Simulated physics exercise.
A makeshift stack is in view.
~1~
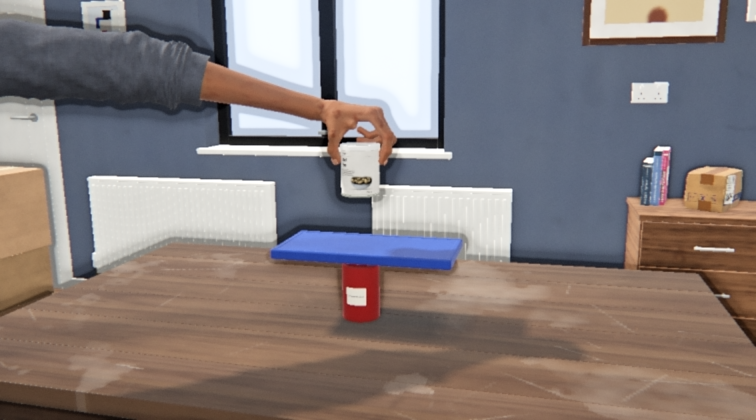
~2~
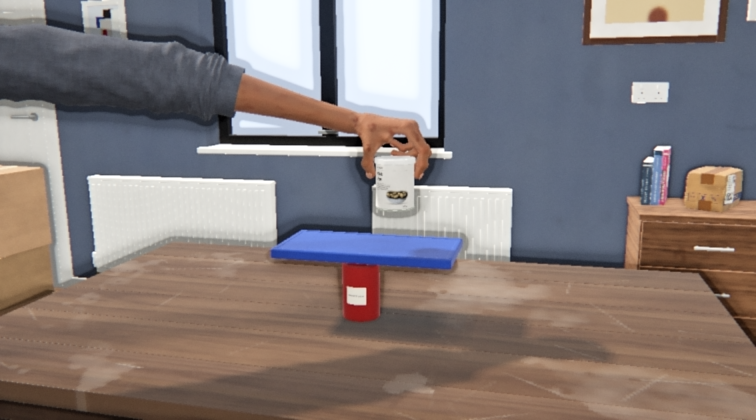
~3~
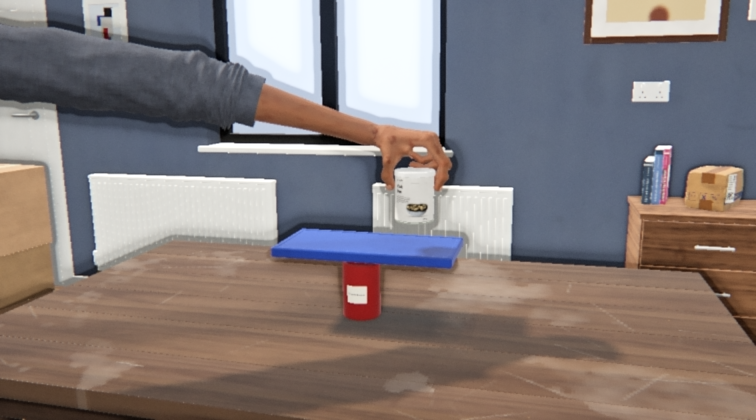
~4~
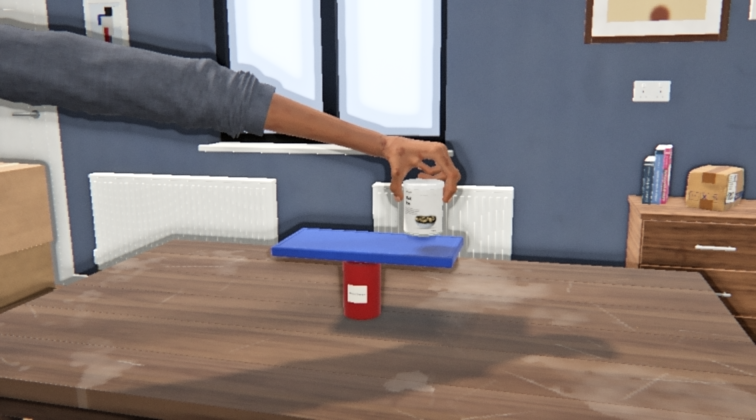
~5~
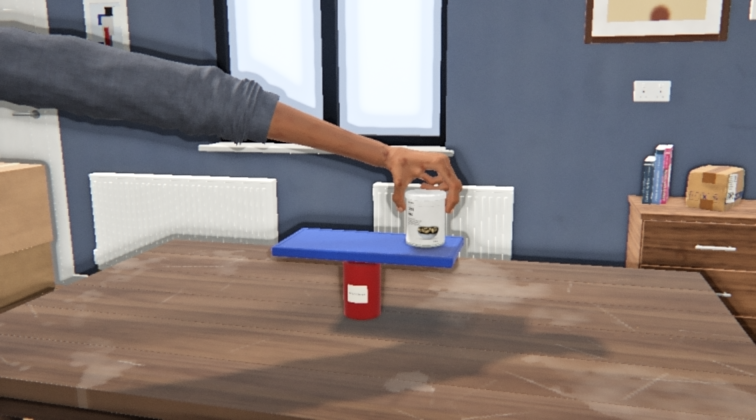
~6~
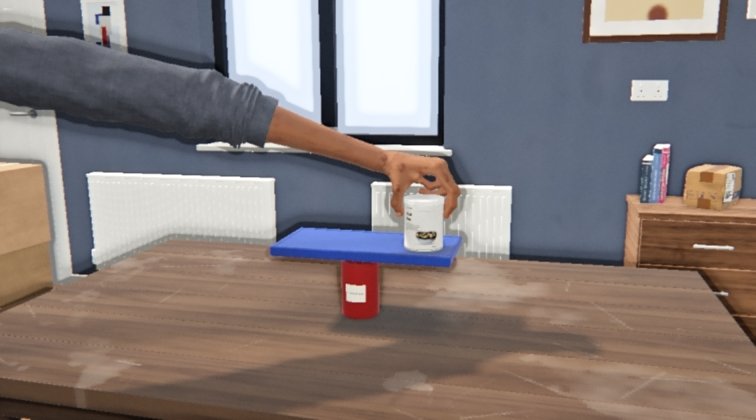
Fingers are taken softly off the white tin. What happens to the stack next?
The stack tumbles over.
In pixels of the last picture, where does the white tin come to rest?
Around (469, 310).
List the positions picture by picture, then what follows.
In the first picture, still above its spot; white tin (360, 170); blue lid (369, 249).
In the second picture, still above its spot; white tin (395, 183); blue lid (369, 248).
In the third picture, still above its spot; white tin (415, 196); blue lid (370, 247).
In the fourth picture, still above its spot; white tin (423, 207); blue lid (370, 246).
In the fifth picture, still above its spot; white tin (426, 218); blue lid (370, 246).
In the sixth picture, set down, still held; white tin (424, 223); blue lid (368, 246).
Then, 0.30 s past the last view, white tin now fallen; blue lid rocked 37° from its first pose.
Then, 0.40 s past the last view, blue lid rocked 61° from its first pose.
Then, 0.50 s past the last view, blue lid rocked 62° from its first pose.
Finally, fallen, white tin; down or leaning hard in the stack, blue lid; red jar still in place. Final places as the last picture's camera would see them, white tin near (469, 309). The stack gives way.
